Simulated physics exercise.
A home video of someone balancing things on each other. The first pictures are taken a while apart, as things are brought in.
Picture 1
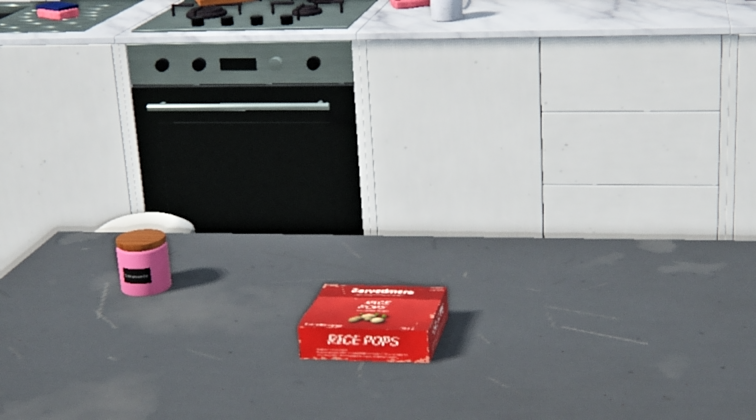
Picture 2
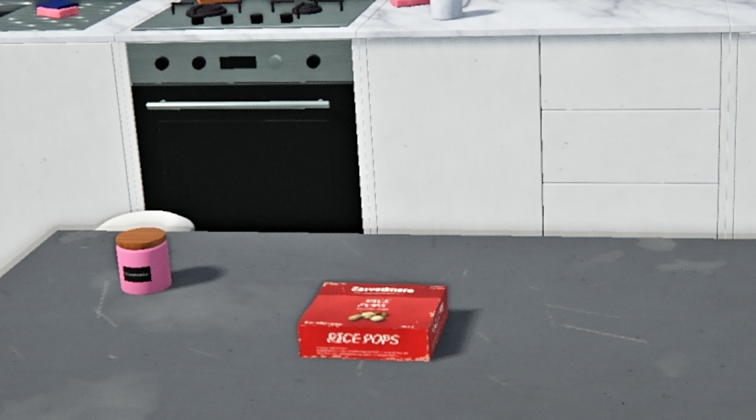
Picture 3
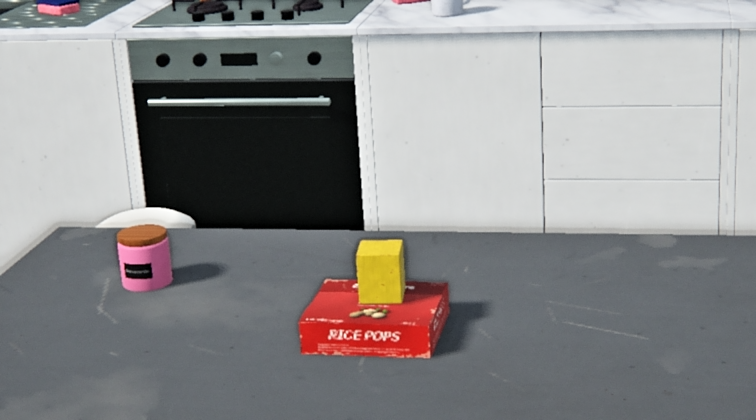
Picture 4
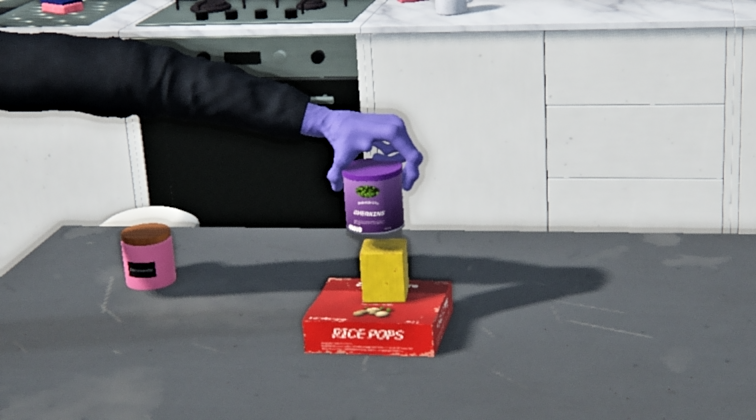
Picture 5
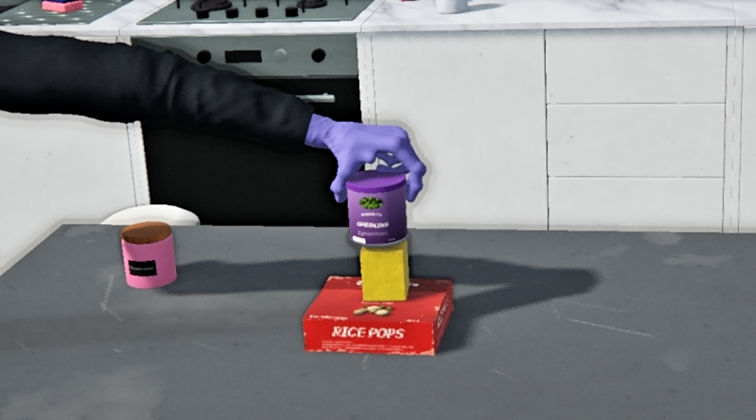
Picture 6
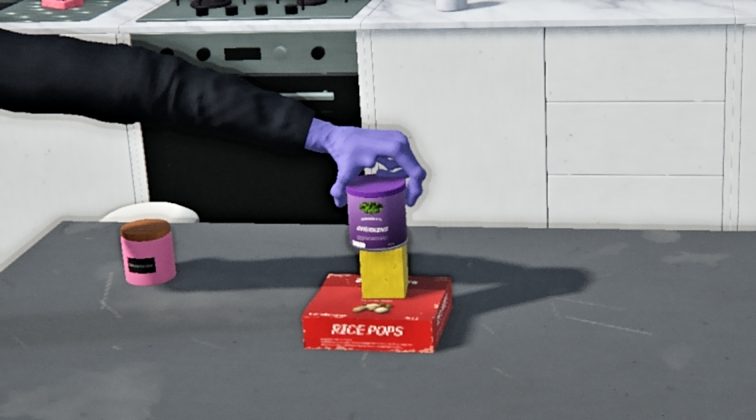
A purple-gloved hand on a black-sleeved arm works above a dark grey table in a white kitchen, seen from slightly above, with an oven behind. A pink jar with a brown top sits at left, and a red Rice Pops box lies near the centre. A yellow block appears upright on the box, then the hand lowers a purple pot onto it and keeps holding, while the view shifts very slightly.
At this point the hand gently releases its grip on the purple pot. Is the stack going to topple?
No, it stays up.
Then, 0.90 s later than the last frame, all is still.
Then, 2.00 s later than the last frame, purple pot resting near (377, 213).
When it is over, all 4 as before. End places, in pixels of the last picture, purple pot near (377, 213). The pile holds.
